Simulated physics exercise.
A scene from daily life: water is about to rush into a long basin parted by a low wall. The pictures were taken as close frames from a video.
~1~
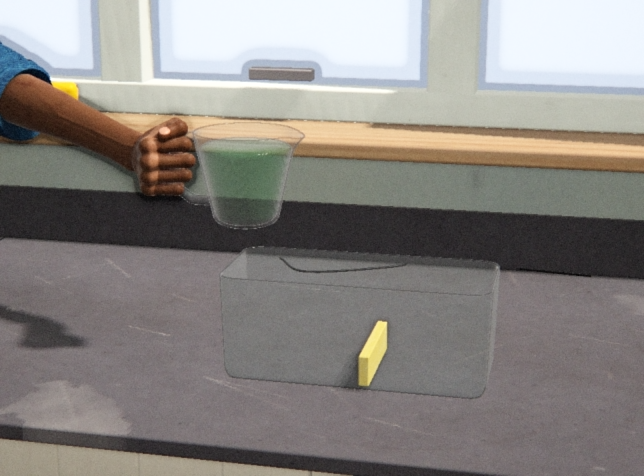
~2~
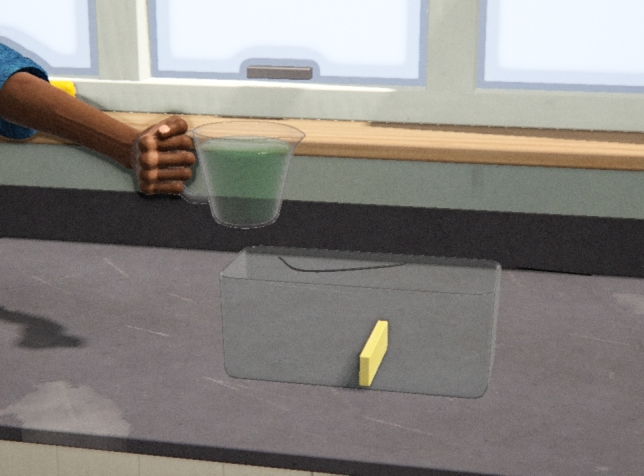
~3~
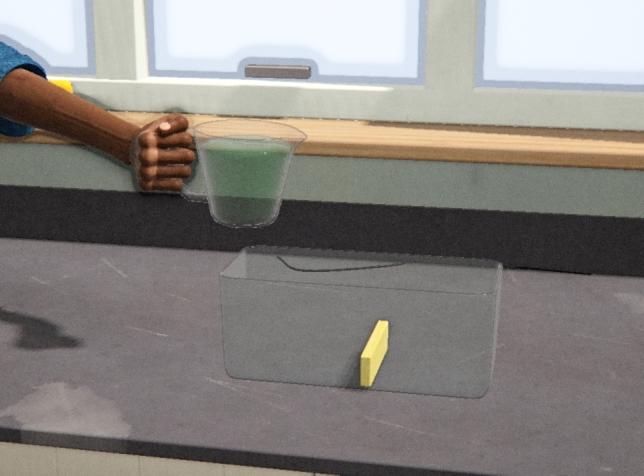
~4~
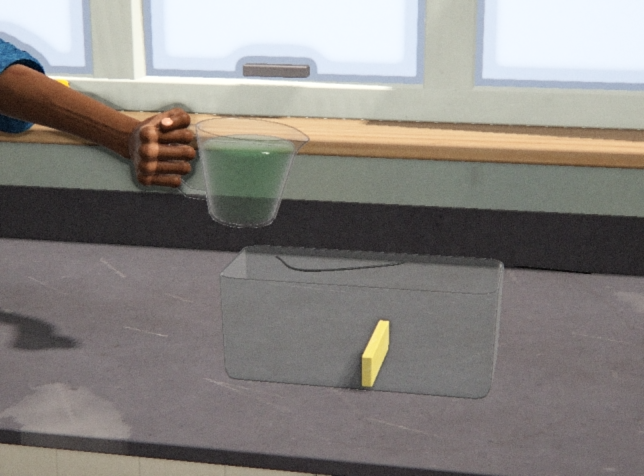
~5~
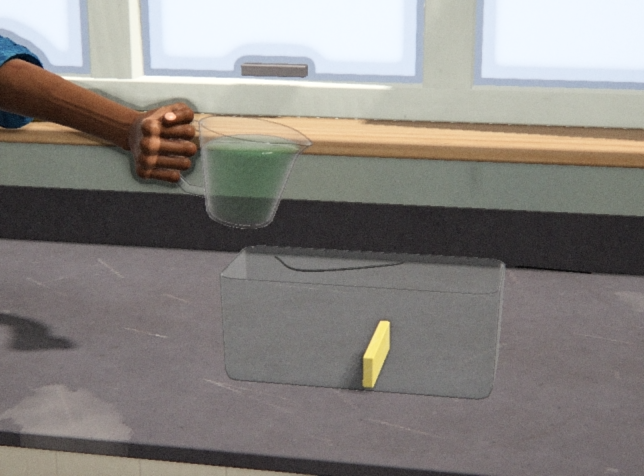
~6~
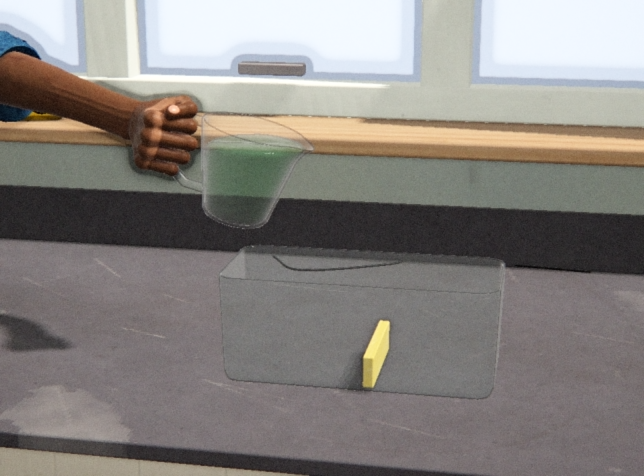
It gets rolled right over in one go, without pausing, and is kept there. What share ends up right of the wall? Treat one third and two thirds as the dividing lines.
By the end, under a third sits to the right of the wall.
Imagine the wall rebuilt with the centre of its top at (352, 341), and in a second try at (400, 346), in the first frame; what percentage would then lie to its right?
With the first placement it is 55 %, with the second 10 %.
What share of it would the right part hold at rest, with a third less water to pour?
Near 5 in a hundred.
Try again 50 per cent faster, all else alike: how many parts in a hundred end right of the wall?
Roughly 15 percent.
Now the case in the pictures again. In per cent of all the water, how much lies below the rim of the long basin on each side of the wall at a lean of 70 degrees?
The left part holds close to 15 per cent, the right part close to 10.
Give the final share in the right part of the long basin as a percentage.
That works out near 20 in every hundred.
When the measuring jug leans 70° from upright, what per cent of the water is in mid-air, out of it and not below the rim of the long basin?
Some 20 per cent, I'd say.
A moment on, the measuring jug is tipped part way and 59 per cent is still to pour, 14 is left of the wall and 8 right of it.
Next, the measuring jug is tipped right over and 5 per cent is still to pour, 73 is left of the wall and 18 right of it.
Then the measuring jug is tipped right over and 0 per cent is still to pour, 78 is left of the wall and 21 right of it.
Later the measuring jug is tipped right over and 0 per cent is still to pour, 78 is left of the wall and 22 right of it.
At rest 78 per cent lies left of the wall, 22 right of it and 1 outside.
